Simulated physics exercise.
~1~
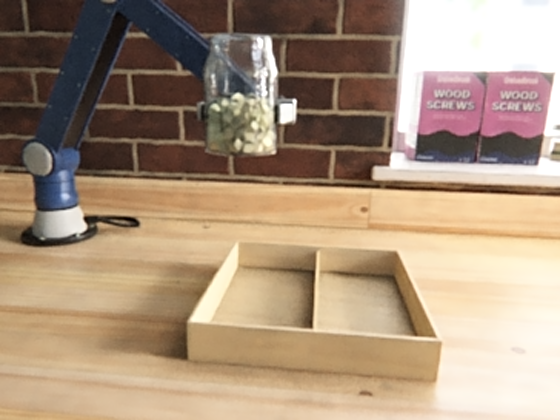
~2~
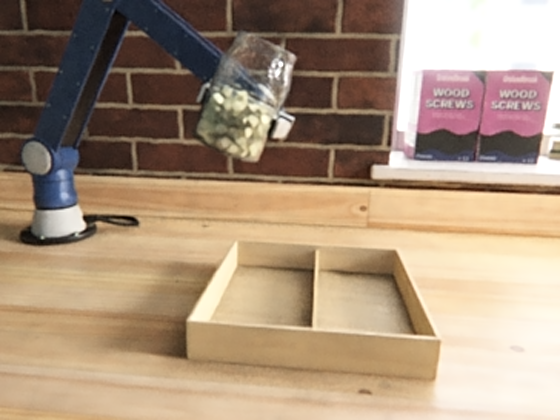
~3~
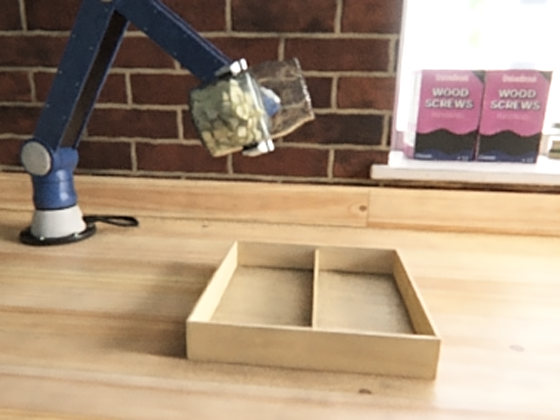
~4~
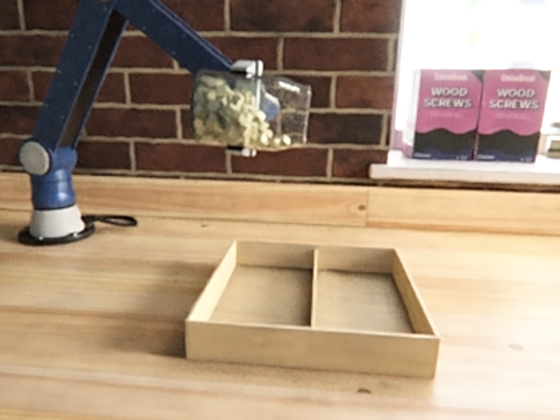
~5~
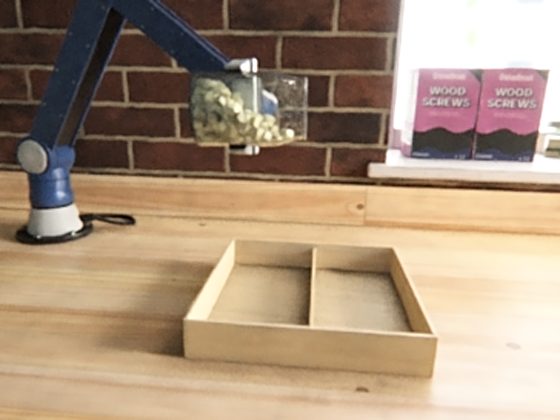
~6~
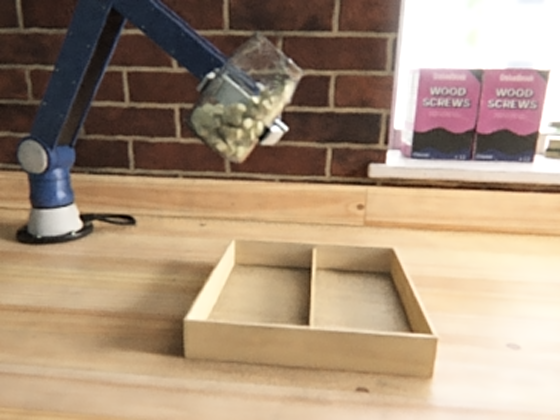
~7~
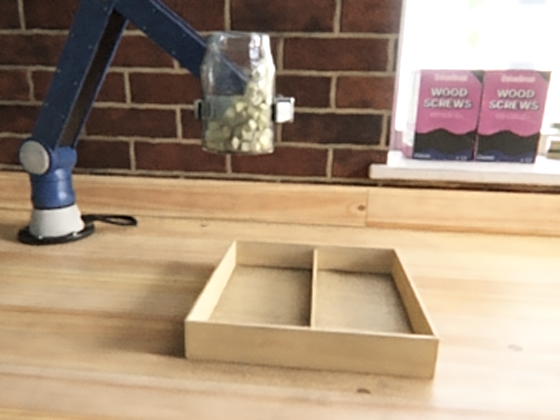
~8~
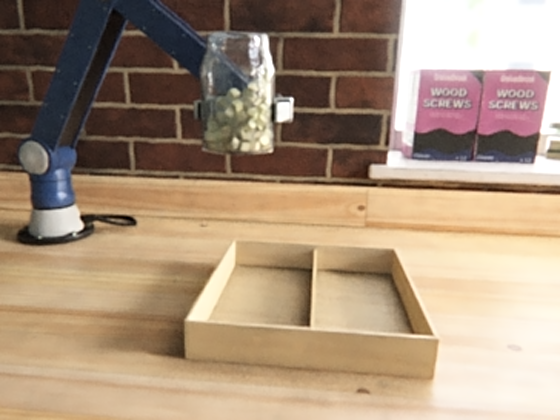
A blue robot arm tips a jar of pale chunks sideways, then upright, without spilling any.
